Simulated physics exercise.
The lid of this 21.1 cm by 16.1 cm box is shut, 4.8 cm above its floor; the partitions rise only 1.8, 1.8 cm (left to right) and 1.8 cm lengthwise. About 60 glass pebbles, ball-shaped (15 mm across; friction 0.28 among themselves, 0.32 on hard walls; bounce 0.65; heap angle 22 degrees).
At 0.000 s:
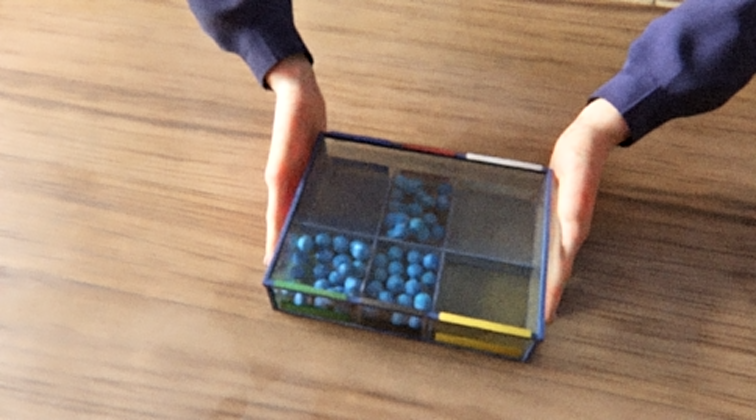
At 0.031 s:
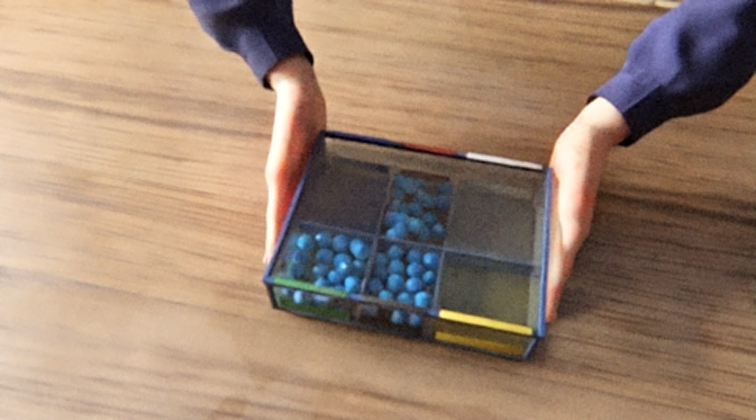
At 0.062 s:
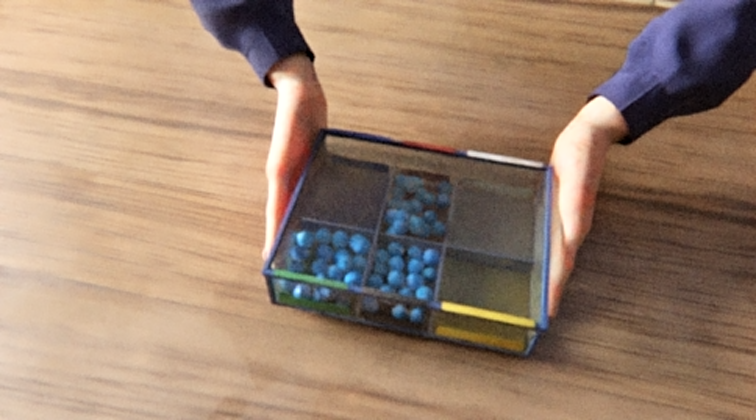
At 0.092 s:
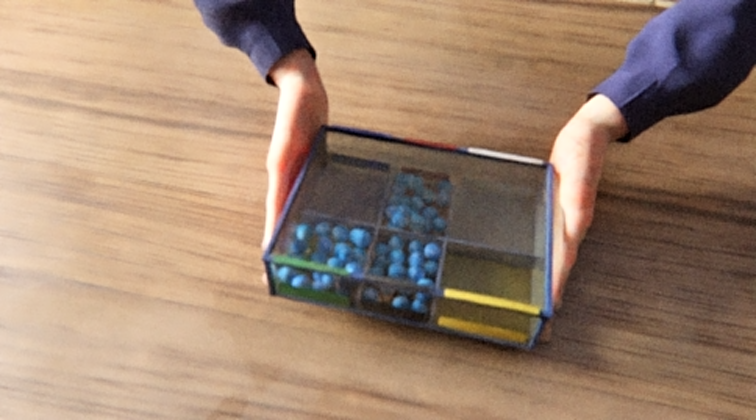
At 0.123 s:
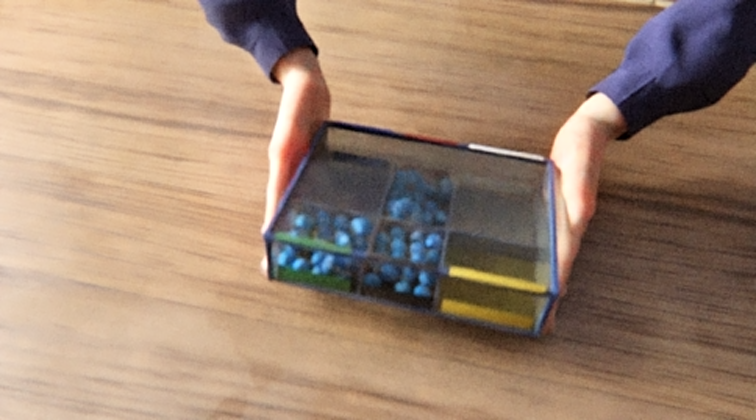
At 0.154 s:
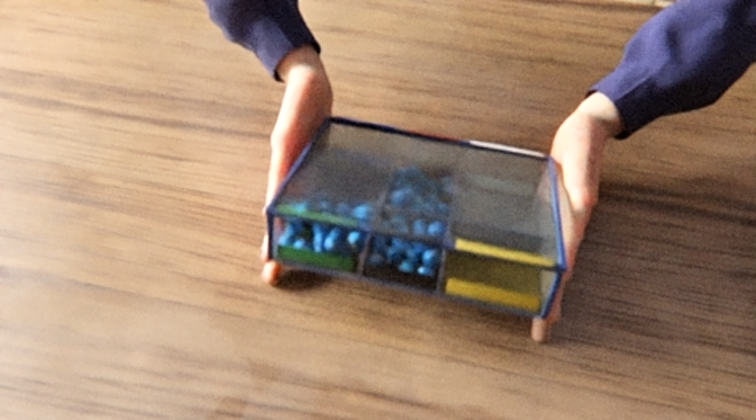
A clear divided box of blue balls tilts backward, its front edge raised by two hands.
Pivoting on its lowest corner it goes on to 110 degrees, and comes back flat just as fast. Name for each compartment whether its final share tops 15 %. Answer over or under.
Red over, blue over, green under, yellow under, white over, black under.
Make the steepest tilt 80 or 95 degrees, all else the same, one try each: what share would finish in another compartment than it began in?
About 55 and 65 per cent.
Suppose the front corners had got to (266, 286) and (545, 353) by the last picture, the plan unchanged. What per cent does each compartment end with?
Red 0, blue 0, green 25, yellow 50, white 0, black 25.
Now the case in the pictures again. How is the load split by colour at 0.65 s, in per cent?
Red 45; blue 15; green 25; yellow 5; white 0; black 10.
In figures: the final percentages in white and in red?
White 30, red 30.
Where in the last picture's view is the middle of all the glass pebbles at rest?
At about (407, 204).
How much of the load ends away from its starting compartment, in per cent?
Some 80 per cent.
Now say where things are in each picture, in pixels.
The first picture shows box tilt 0 degrees, front corners at (269, 281) and (538, 335); red 35 %, green 35 %, black 30 %.
The second picture shows box tilt 1 degrees, front corners at (269, 279) and (539, 333).
The third picture shows box tilt 3 degrees, front corners at (268, 271) and (541, 326), lowest corner right back.
The fourth picture shows box tilt 8 degrees, front corners at (268, 257) and (546, 313), lowest corner right back.
The fifth picture shows box tilt 14 degrees, front corners at (269, 236) and (553, 292), lowest corner right back.
The sixth picture shows box tilt 21 degrees, front corners at (272, 209) and (560, 267), lowest corner right back; red 35 %, green 35 %, black 30 %. The box's pace is about 220 degrees a second.
After 0.65 s, tilt 109 degrees; red 45 %, blue 15 %, green 25 %, yellow 5 %, black 10 %.
After 0.97 s, tilt 47 degrees; red 35 %, blue 40 %, white 25 %.
Then, at 1.40 s, tilt 0 degrees; red 30 %, blue 40 %, white 30 %.
In the end, at 2.1 s, red 30 %, blue 40 %, green 0 %, yellow 0 %, white 30 %, black 0 %.
